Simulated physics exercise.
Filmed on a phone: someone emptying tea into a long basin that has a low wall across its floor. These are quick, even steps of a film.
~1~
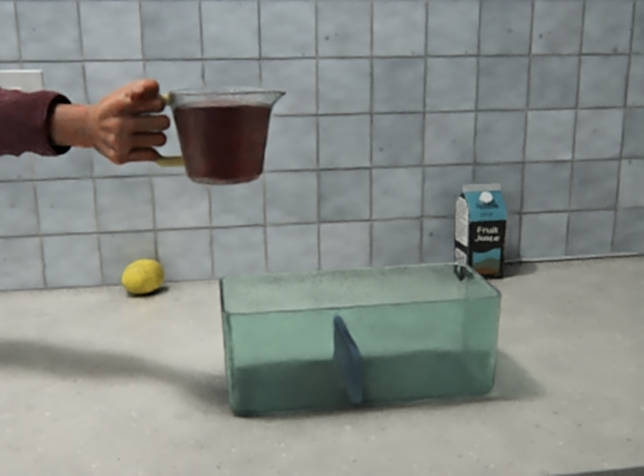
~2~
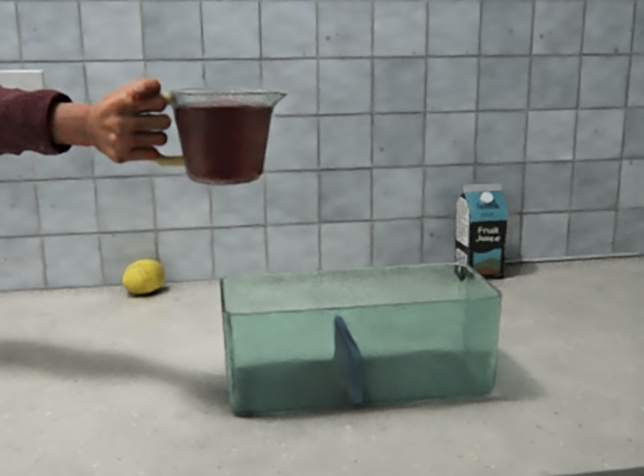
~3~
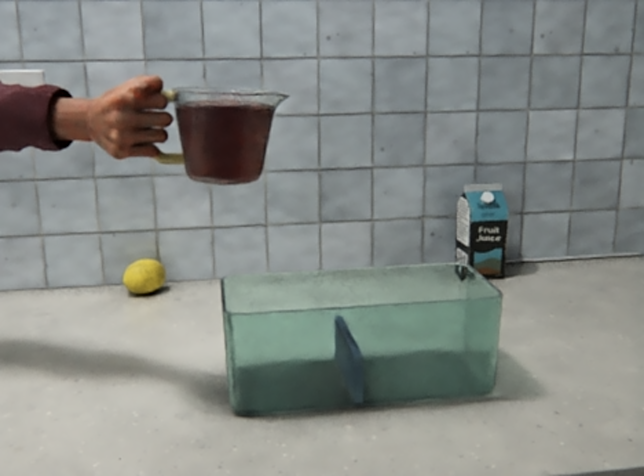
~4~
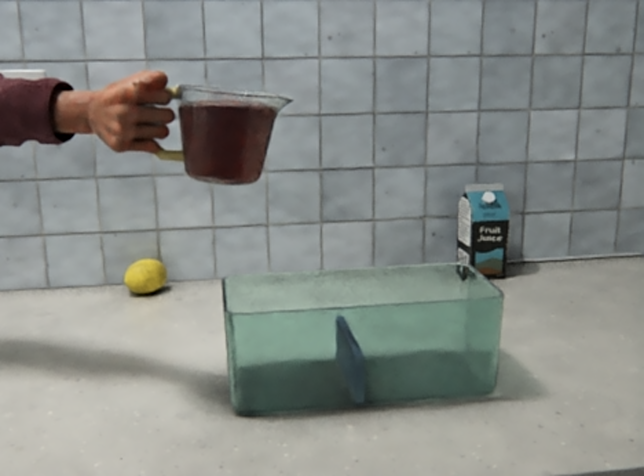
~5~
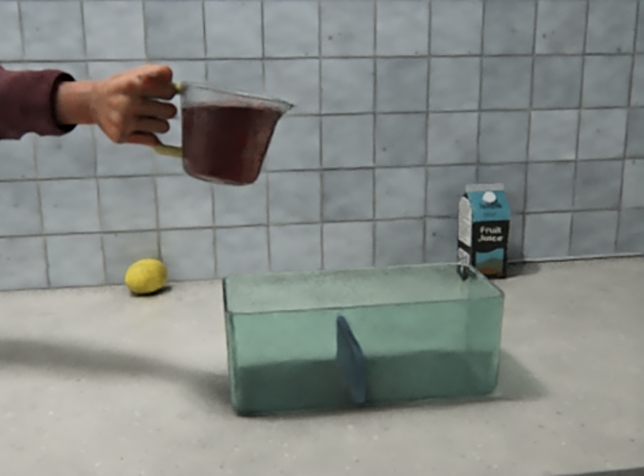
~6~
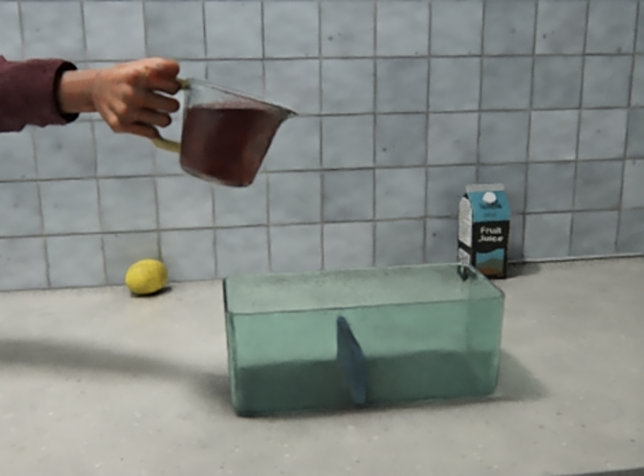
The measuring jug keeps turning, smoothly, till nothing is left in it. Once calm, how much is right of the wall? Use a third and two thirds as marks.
In the end between a third and two thirds is right of the wall.
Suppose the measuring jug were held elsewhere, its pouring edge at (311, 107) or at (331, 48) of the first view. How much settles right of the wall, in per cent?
Roughly 70 per cent, and 90 per cent.
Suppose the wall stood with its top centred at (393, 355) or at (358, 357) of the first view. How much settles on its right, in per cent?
In turn 15 and 35 in a hundred.
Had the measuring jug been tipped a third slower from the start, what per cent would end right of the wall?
Some 55 per cent.
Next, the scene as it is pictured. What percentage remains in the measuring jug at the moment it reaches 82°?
Close to 50 per cent.
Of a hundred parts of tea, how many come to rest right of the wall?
Close to 45 per cent.
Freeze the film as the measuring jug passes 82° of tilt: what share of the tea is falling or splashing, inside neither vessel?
About 35 per cent.
A moment on, the measuring jug is tipped on its side and 52 per cent is still to pour, 2 is left of the wall and 13 right of it.
Next, the measuring jug is tipped right over and 3 per cent is still to pour, 43 is left of the wall and 42 right of it.
Then the measuring jug is tipped right over and 0 per cent is still to pour, 55 is left of the wall and 43 right of it.
Later the measuring jug is tipped right over and 0 per cent is still to pour, 55 is left of the wall and 43 right of it.
In the end 55 per cent lies left of the wall, 43 right of it and 2 outside.
